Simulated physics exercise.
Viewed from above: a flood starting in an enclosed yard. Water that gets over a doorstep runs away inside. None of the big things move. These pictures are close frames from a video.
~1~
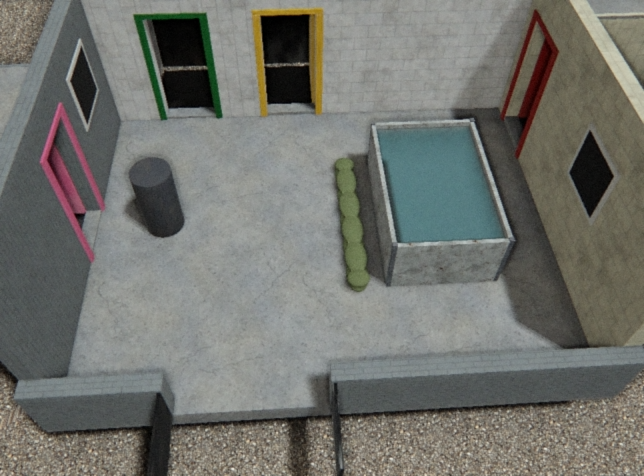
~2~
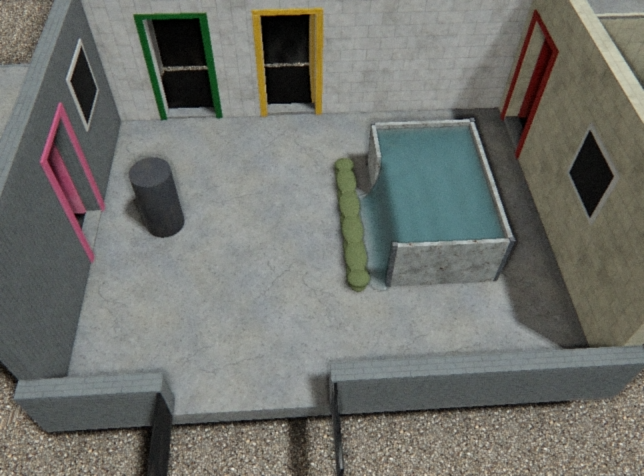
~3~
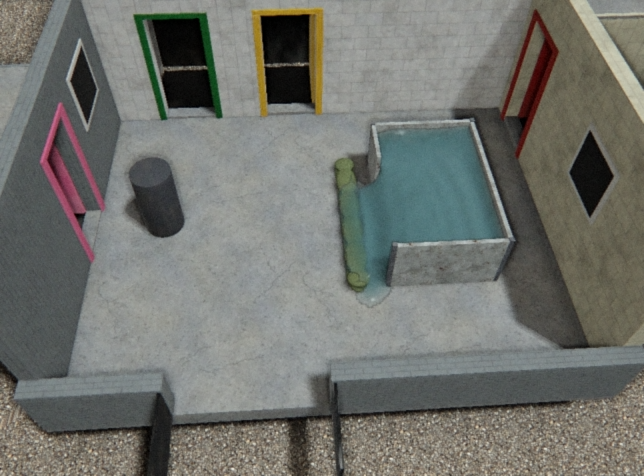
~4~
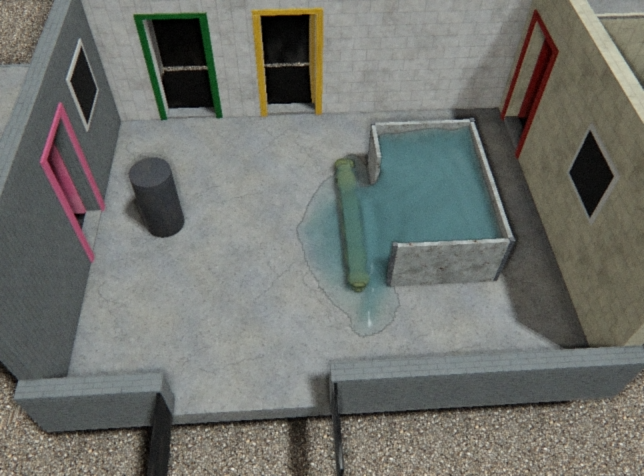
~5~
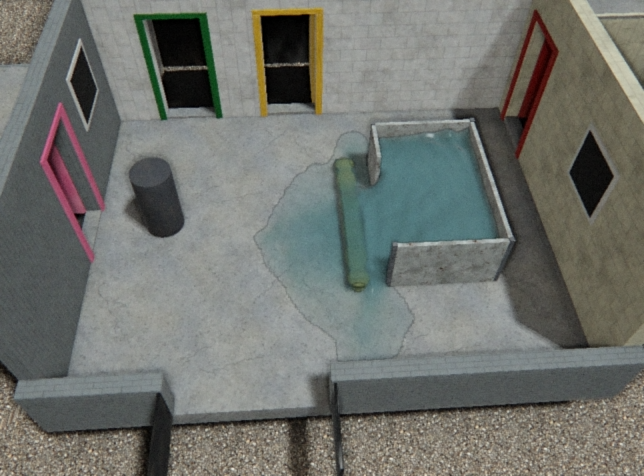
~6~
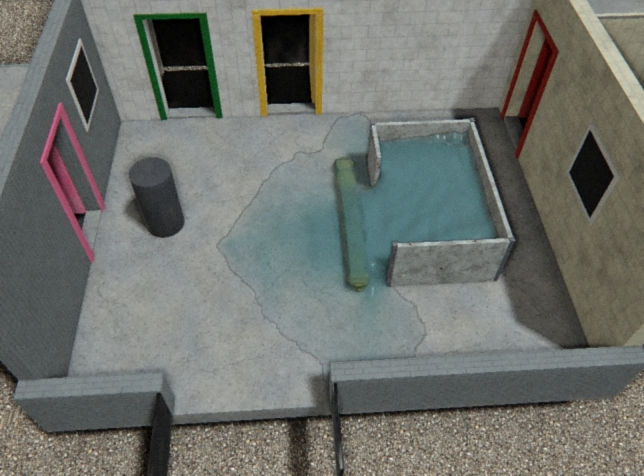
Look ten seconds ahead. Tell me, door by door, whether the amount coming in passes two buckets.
At the green door it passes two buckets; at the pink door it passes two buckets; at the yellow door it stays within two buckets; at the red door it stays within two buckets.
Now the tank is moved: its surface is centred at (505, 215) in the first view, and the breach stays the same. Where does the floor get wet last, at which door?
Answer: The red-painted one.
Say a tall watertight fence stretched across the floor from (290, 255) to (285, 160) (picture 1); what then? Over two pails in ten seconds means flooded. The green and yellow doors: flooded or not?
Green: Inside the limit; yellow: Beyond the limit.
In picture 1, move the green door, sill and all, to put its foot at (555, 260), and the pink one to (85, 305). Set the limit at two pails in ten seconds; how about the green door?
Result - green: Remains below the limit.
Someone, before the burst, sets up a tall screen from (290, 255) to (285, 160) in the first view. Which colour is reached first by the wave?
The yellow door.
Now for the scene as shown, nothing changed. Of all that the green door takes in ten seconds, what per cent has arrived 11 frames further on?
Near 0 per cent, give or take.
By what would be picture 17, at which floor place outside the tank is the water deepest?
At about (63, 403).
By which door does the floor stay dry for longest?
It's the door marked red.
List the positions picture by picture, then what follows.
The first picture shows the tank at (436, 181) is whole and still.
In the second picture, water pours out at (384, 227) and has run to (385, 288).
In the third picture, the front is at (354, 182), out from the gap at (384, 227).
In the fourth picture, water pours out at (384, 228) and has run to (351, 157).
In the fifth picture, water pours out at (384, 228) and has run to (355, 136).
In the sixth picture, water pours out at (384, 228) and has run to (346, 120).
A moment on, water covers 55 % of the floor; the green door not reached, the pink door not reached, the yellow door not reached, the red door not reached.
Next, water covers 75 % of the floor; the green door wet at the sill, nothing in, the pink door under two buckets in, the yellow door wet at the sill, nothing in, the red door not reached.
Then, water covers 85 % of the floor; the green door under two buckets in, the pink door over two buckets in, the yellow door under two buckets in, the red door wet at the sill, nothing in.
Later, water covers 95 % of the floor; the green door over two buckets in, the pink door over two buckets in, the yellow door under two buckets in, the red door wet at the sill, nothing in.
In the end, water covers 95 % of the floor; the green door over two buckets in, the pink door far over two buckets in, the yellow door under two buckets in, the red door wet at the sill, nothing in.
